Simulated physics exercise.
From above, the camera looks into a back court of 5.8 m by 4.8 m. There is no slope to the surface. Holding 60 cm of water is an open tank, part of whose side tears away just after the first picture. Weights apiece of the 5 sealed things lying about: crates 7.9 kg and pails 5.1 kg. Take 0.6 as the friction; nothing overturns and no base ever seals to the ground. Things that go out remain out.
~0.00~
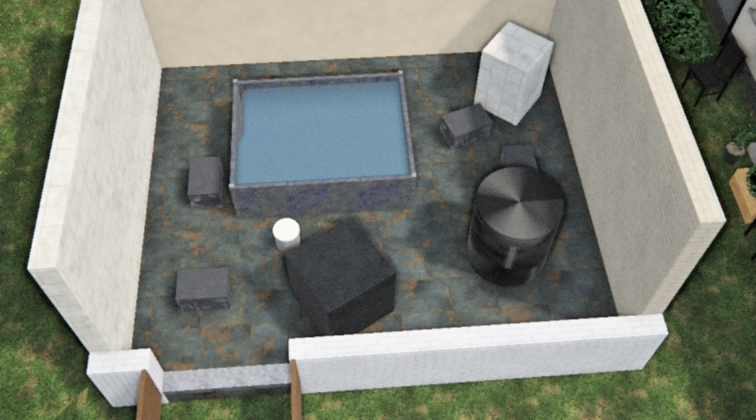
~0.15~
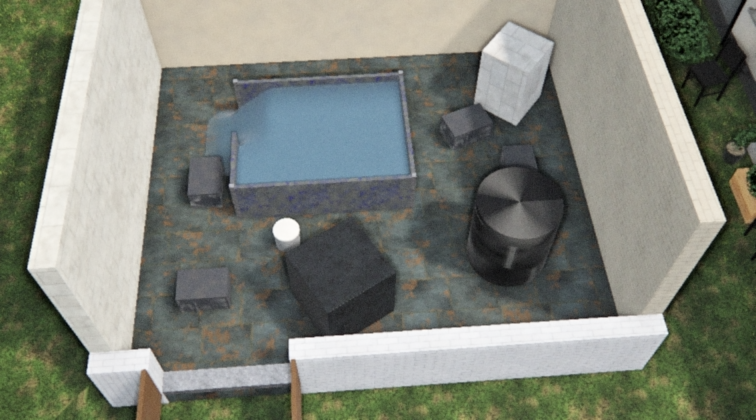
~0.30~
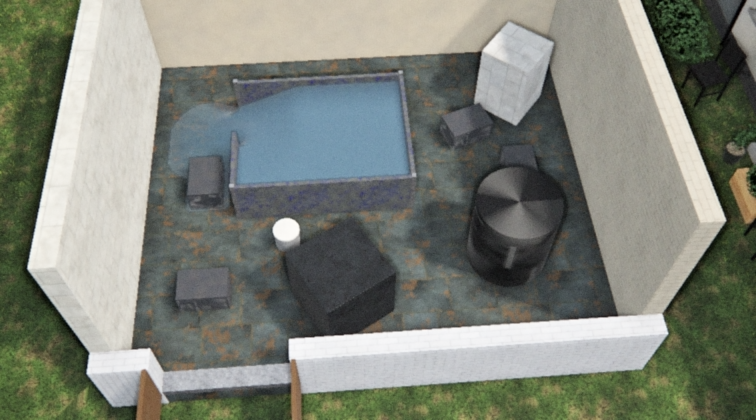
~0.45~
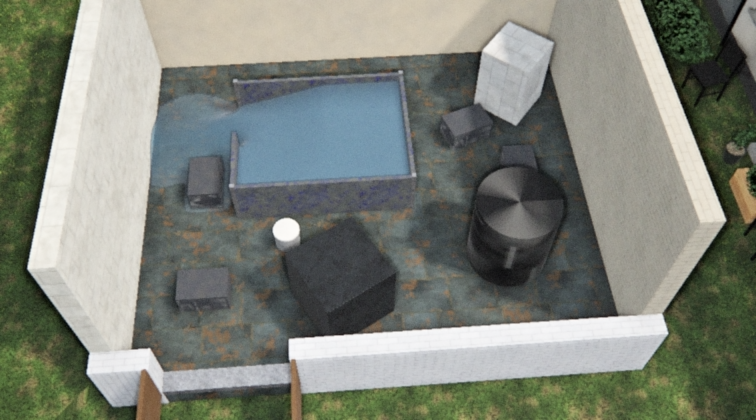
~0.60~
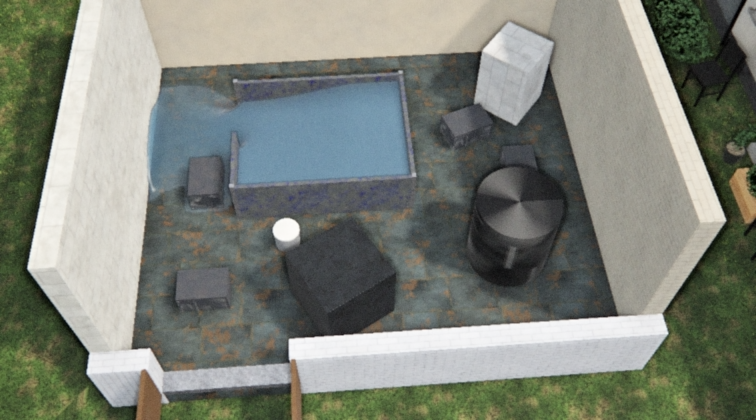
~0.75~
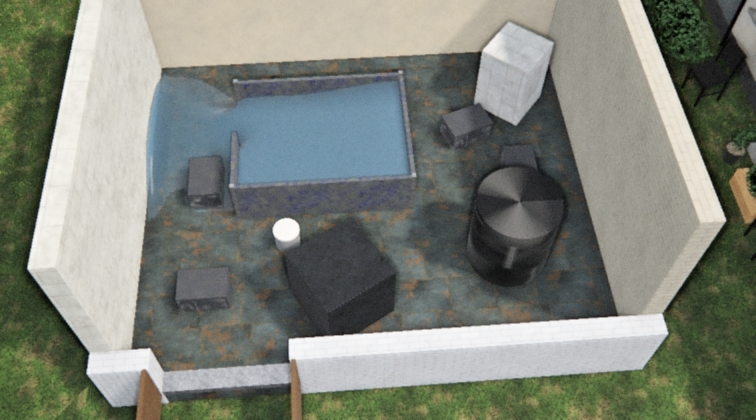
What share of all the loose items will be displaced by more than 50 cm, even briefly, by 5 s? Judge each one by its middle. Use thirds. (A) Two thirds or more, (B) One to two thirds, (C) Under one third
Option C: Under one third.
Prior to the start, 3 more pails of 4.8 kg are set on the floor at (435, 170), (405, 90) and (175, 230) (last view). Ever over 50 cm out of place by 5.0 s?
Within it, beyond it, beyond it.
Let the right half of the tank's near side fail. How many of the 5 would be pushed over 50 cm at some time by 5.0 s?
Then it comes to 3.
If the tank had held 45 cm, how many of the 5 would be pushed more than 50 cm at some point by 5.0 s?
1.
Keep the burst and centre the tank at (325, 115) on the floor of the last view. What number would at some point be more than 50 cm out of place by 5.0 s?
The count would be 3.
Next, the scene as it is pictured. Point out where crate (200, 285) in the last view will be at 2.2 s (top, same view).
Close to pixel (211, 317).
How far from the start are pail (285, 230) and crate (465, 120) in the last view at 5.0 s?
Shifts in order: 0 cm; 40 cm.
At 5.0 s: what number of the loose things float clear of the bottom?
At that instant the tally stands at 0.
After 1.1 s 0 of 5 are over 50 cm from their spots; 0 afloat.
After 2.2 s 0 of 5 are over 50 cm from their spots; 0 afloat.
After 3.5 s 1 of 5 are over 50 cm from their spots; 1 afloat.
After 5.0 s 1 of 5 are over 50 cm from their spots, and 1 have been at some point; 0 afloat.
